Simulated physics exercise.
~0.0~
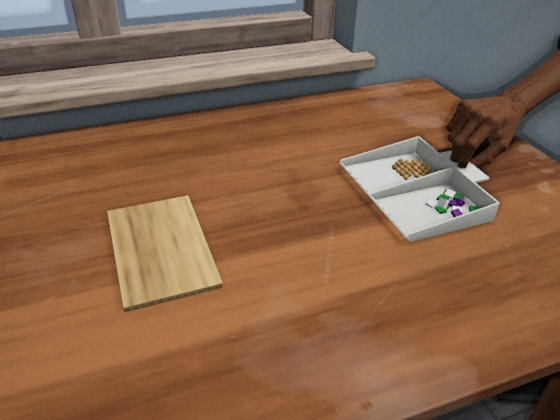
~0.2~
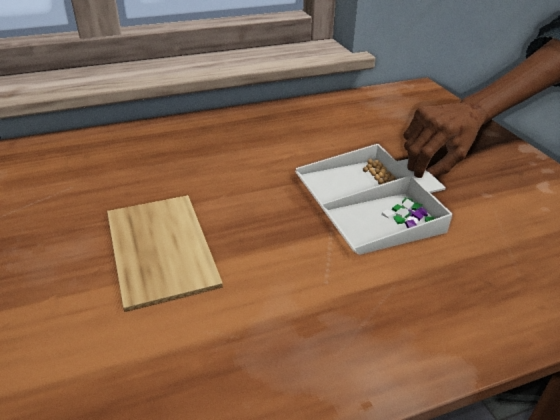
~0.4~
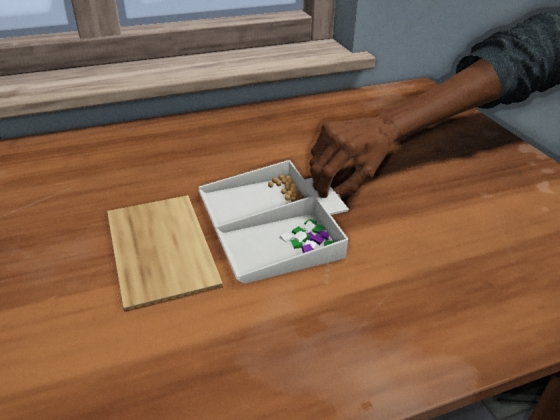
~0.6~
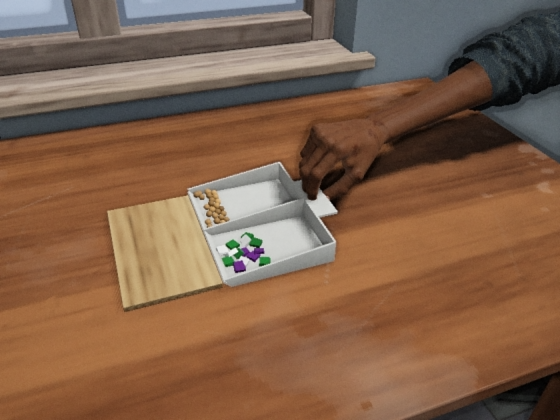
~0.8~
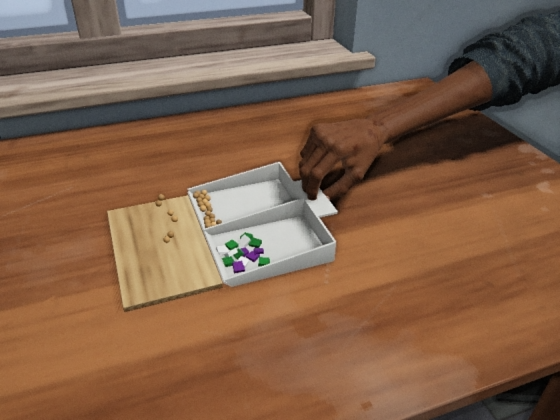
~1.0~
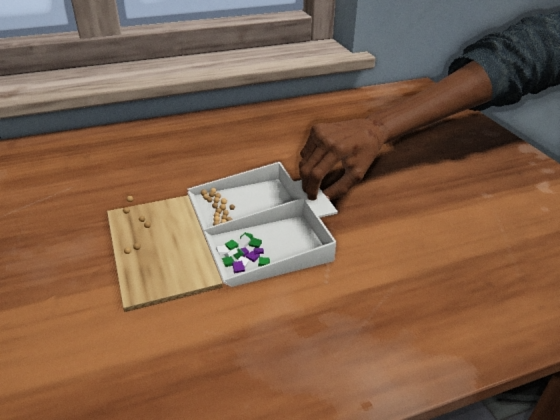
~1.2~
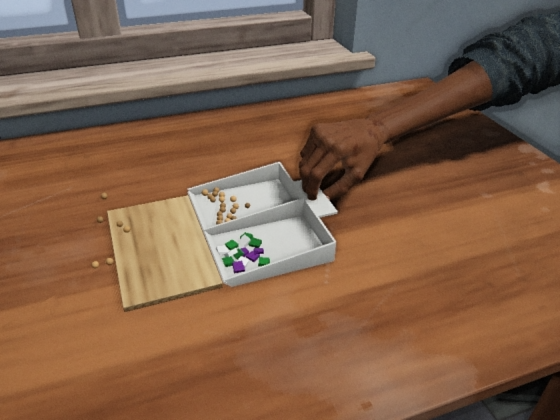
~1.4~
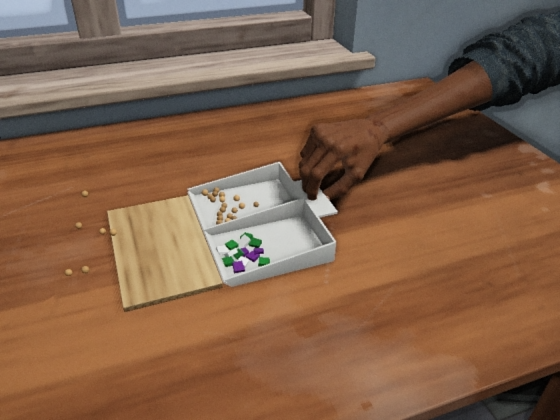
To begin with, a hand grips the back of a white two-part tray on a wooden table and slides it left towards a flat, pale wooden board. The nearer section holds green, purple and white pieces, and the farther one holds small tan balls. When the tray meets the board it stops, and both lots shift forward to the front rim. Several tan balls hop over the low rim and roll across the board, while the others drift back a little. The escaped balls end up on the table beyond the board, and the colourful pieces all stay inside.
